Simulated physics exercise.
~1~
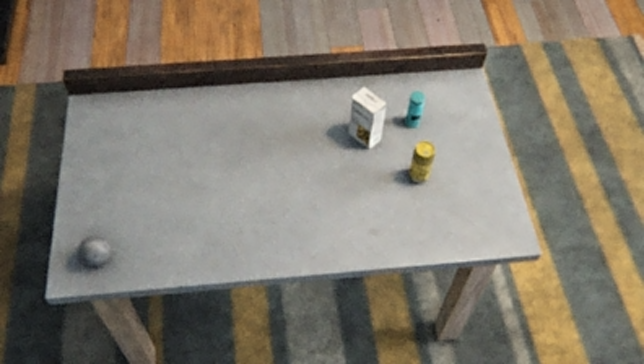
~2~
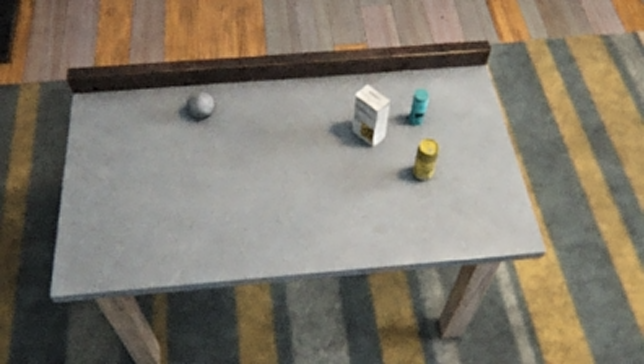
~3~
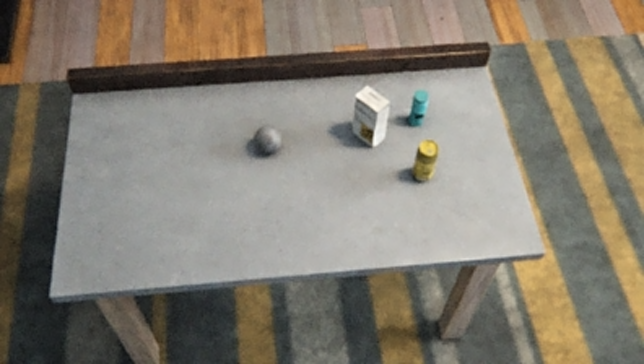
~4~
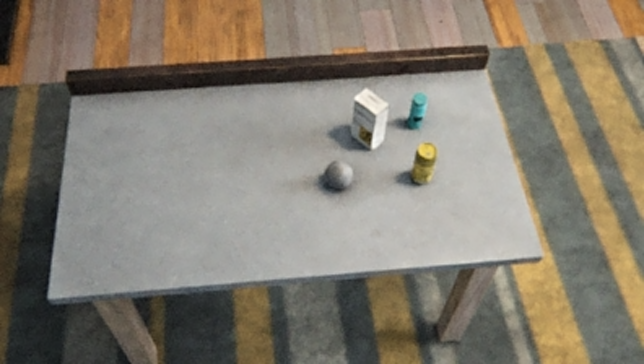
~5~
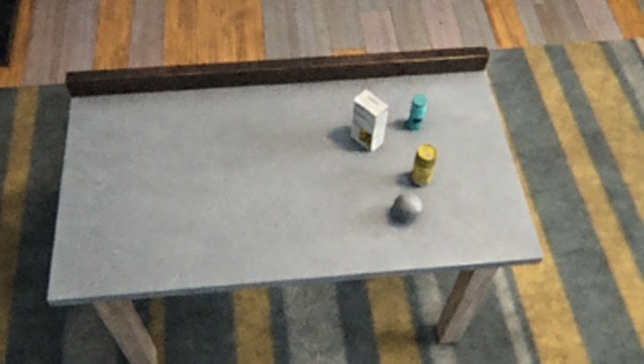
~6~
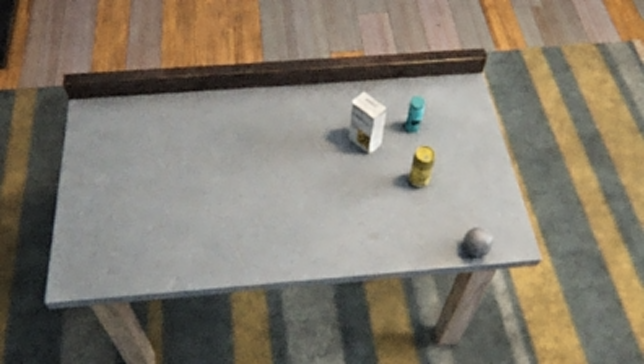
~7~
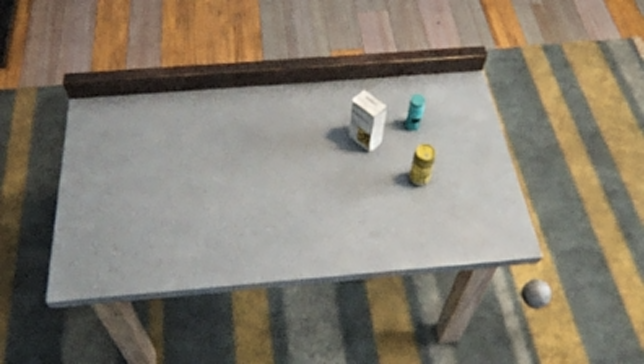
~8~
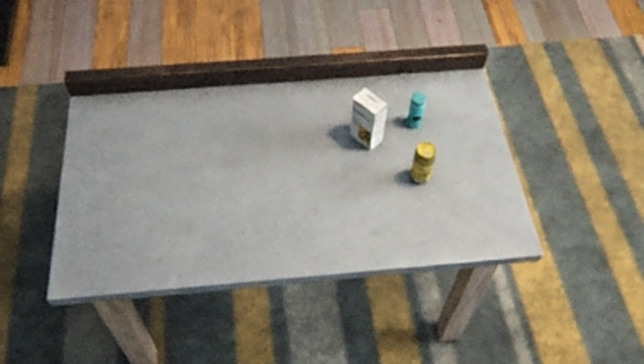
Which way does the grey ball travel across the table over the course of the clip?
The grey ball travels to the right, first heading away towards the rail and then coming back towards the near side.
